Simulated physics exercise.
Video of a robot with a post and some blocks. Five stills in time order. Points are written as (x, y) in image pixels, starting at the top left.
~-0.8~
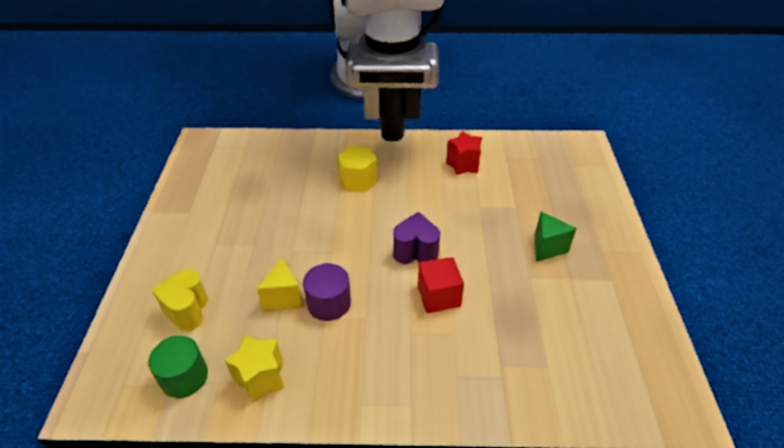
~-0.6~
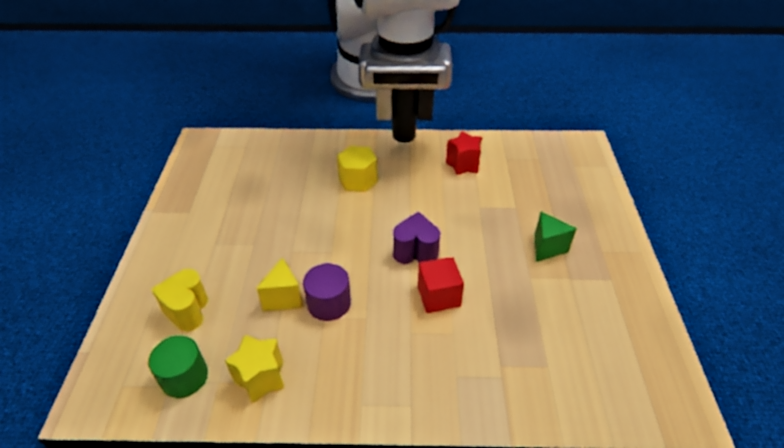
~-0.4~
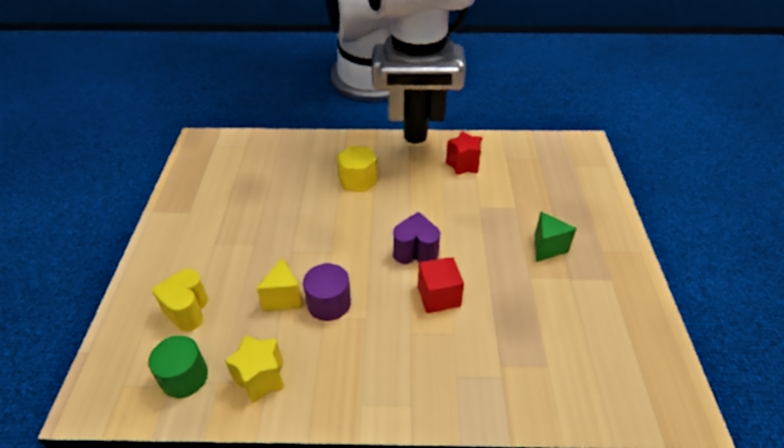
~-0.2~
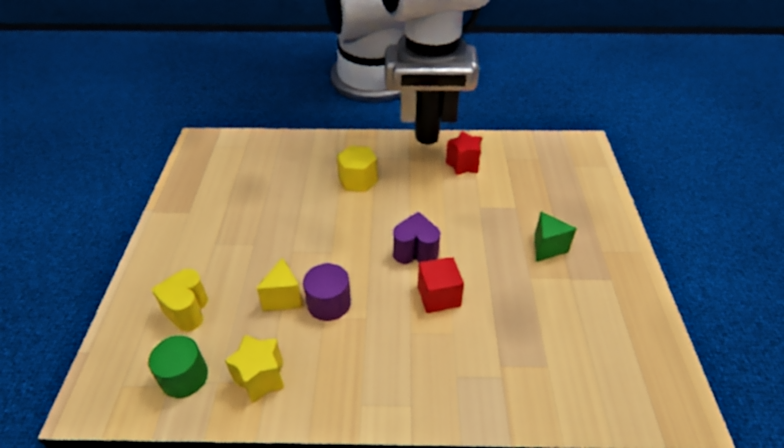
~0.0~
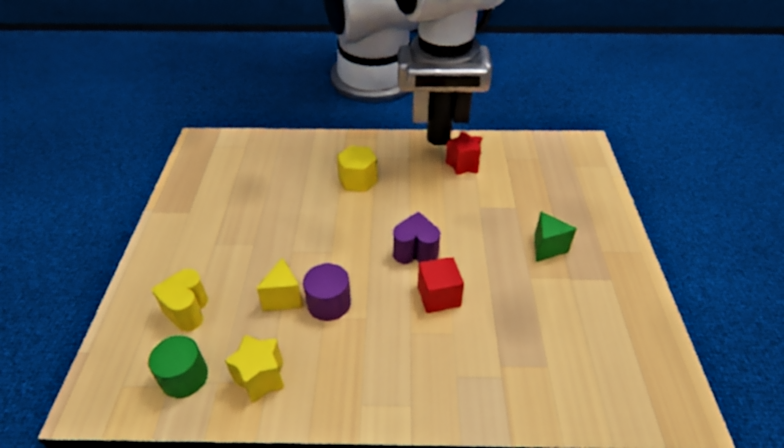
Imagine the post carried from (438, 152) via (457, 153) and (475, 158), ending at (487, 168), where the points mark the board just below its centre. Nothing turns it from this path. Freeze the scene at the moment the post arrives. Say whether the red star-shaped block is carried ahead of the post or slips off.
The post still pushes it.
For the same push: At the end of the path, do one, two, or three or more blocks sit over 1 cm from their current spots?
One block, no more.
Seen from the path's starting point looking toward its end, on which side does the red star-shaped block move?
To the right.
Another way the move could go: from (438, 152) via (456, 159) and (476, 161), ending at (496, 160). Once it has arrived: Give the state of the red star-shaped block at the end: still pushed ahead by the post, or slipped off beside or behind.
When the path ends, it will lie beside or behind the post.
The first path, step by step. Halfway along, post (468, 141); red star-shaped block (479, 146), turned 25° clockwise.
At the end, post (490, 154); red star-shaped block (496, 161), turned 40° clockwise.
